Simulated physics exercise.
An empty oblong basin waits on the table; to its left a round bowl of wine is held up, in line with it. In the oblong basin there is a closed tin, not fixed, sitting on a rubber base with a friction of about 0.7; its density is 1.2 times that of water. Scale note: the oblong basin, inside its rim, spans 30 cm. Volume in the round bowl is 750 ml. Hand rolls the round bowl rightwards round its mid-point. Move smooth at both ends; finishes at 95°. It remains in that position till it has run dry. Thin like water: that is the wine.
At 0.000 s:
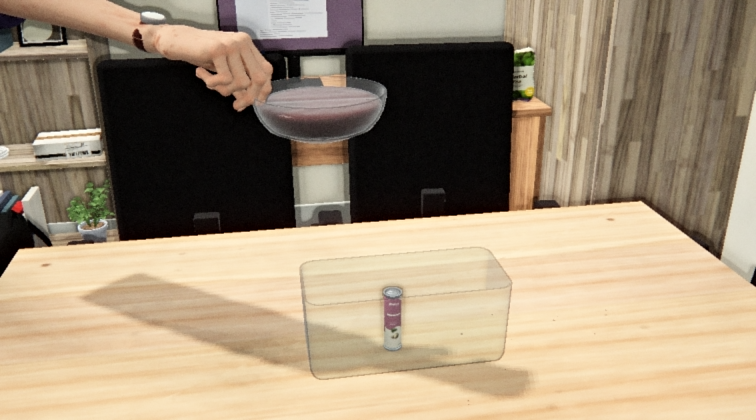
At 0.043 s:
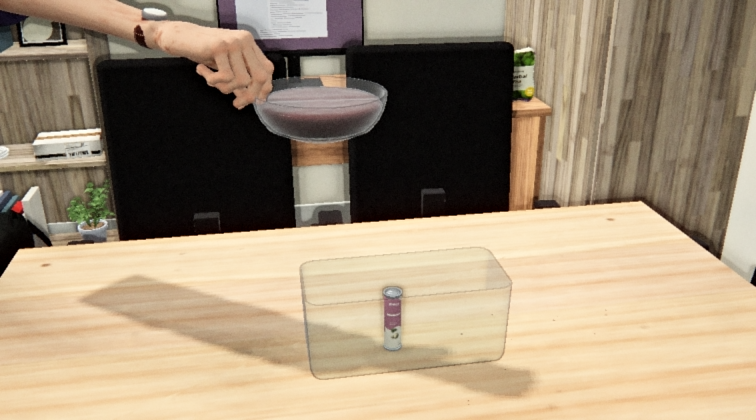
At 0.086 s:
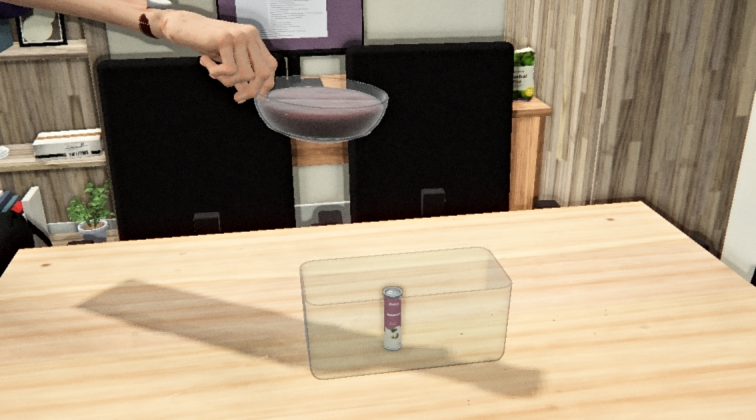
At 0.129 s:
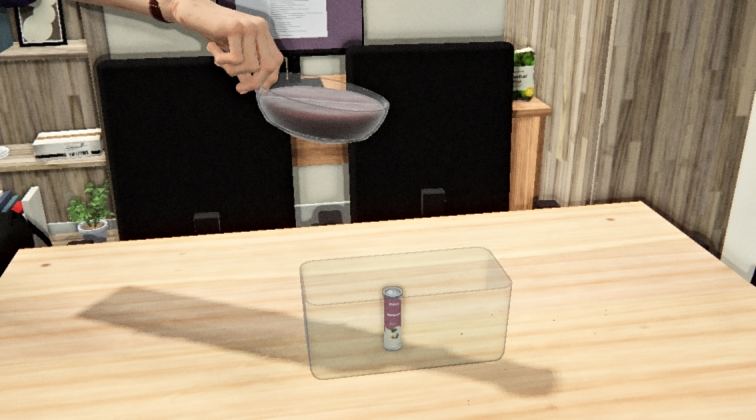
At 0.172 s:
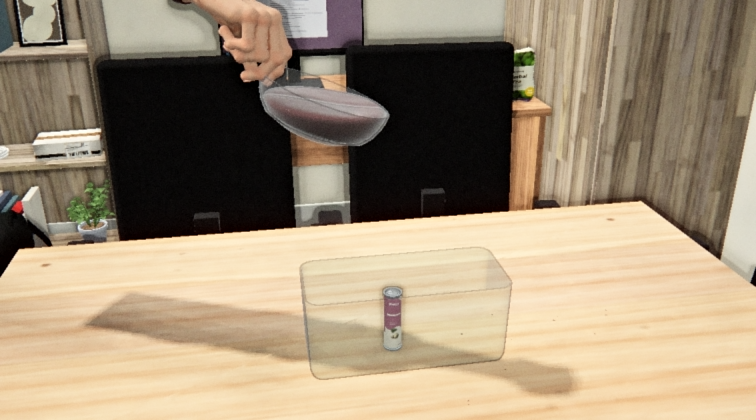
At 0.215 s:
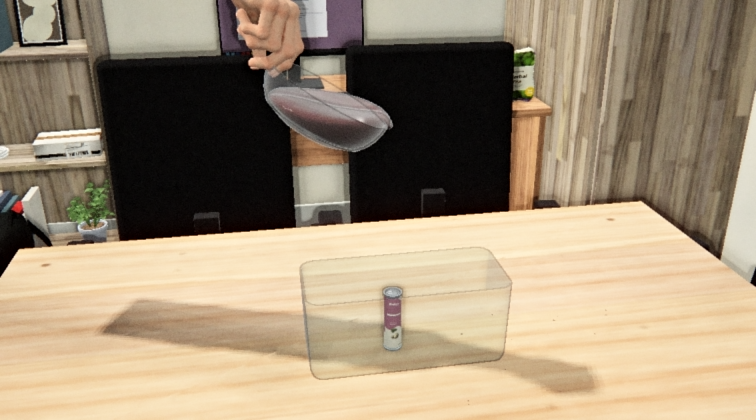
A hand at the upper left holds a clear round bowl of dark purplish wine and tilts it rightwards, barely at first, then more steeply, its right rim dipping as the hand rises. Below, a clear oblong basin holding a small purple-and-silver tin stays still on a pale wooden table. The fixed view looks slightly down across a room with black panels and wood-grain walls.
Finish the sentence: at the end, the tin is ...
Lying on its side.
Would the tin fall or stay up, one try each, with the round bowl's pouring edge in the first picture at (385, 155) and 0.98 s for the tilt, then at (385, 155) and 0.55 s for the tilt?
The tin stays vertical the first time and stays vertical the second time.
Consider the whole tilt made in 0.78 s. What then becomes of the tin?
Then it tips over.
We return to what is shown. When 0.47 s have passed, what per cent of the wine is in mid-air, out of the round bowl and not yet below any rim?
Near 82 in a hundred.
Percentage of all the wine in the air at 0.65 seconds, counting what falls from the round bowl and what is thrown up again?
About 10 % of the total.
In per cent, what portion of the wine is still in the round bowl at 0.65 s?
About 0 percent.
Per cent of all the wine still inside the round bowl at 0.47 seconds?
About 6 percent.
Then, 0.47 s in, the tilt is 90° and 6 per cent is still to pour; the tin stands where it began.
Then, 0.65 s in, the tilt is 95° and 0 per cent is still to pour; the tin leans 4°.
Then, 0.84 s in, the tilt is 95° and 0 per cent is still to pour; the tin leans 42°.
Then, 1.05 s in, the tilt is 95° and 0 per cent is still to pour; the tin lies on its side.
Finally, the tin lies on its side.
